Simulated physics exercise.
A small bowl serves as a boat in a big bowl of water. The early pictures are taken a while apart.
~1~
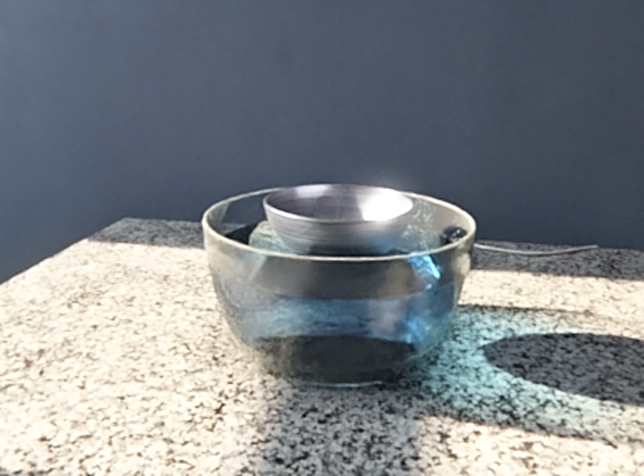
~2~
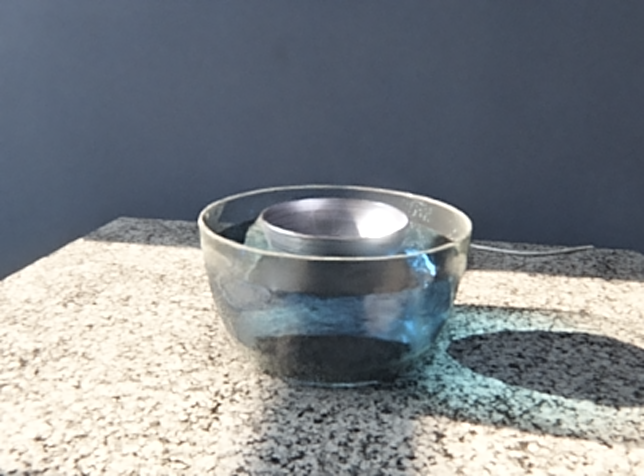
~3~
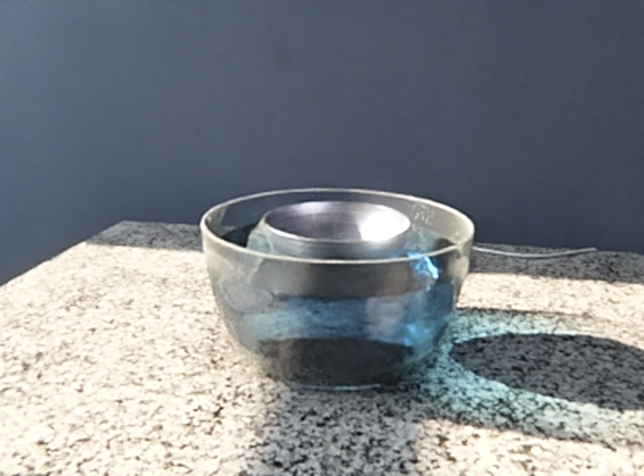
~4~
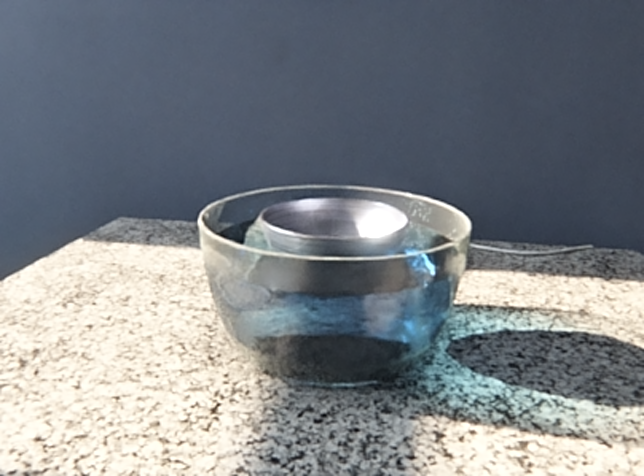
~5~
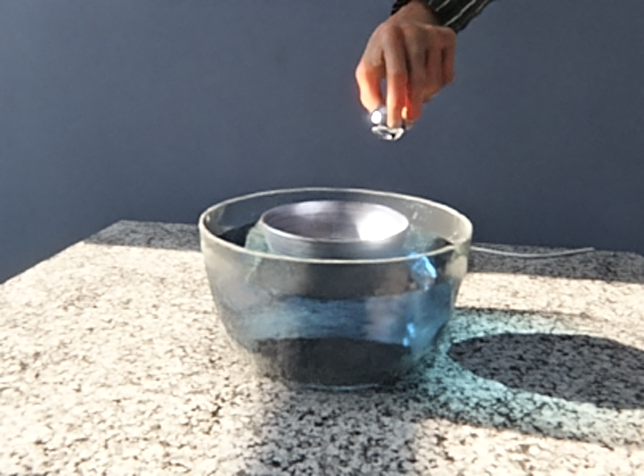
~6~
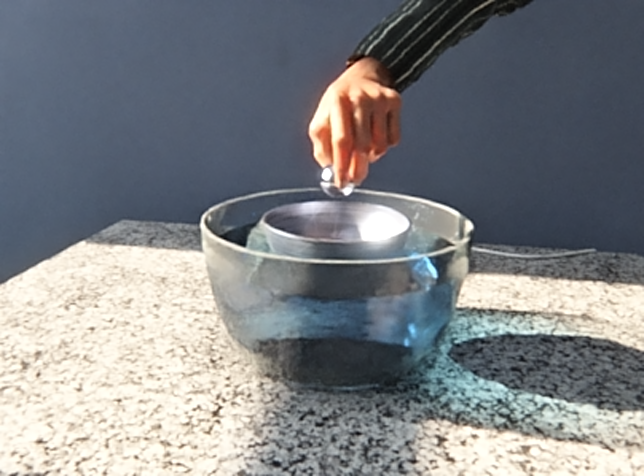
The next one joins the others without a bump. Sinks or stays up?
It is fine.
Soon after, the steel ball is in and the small bowl dips.
Later, it steadies; about a third of its side above the surface.
In the end, the small bowl floats; about a third of its side above the surface.
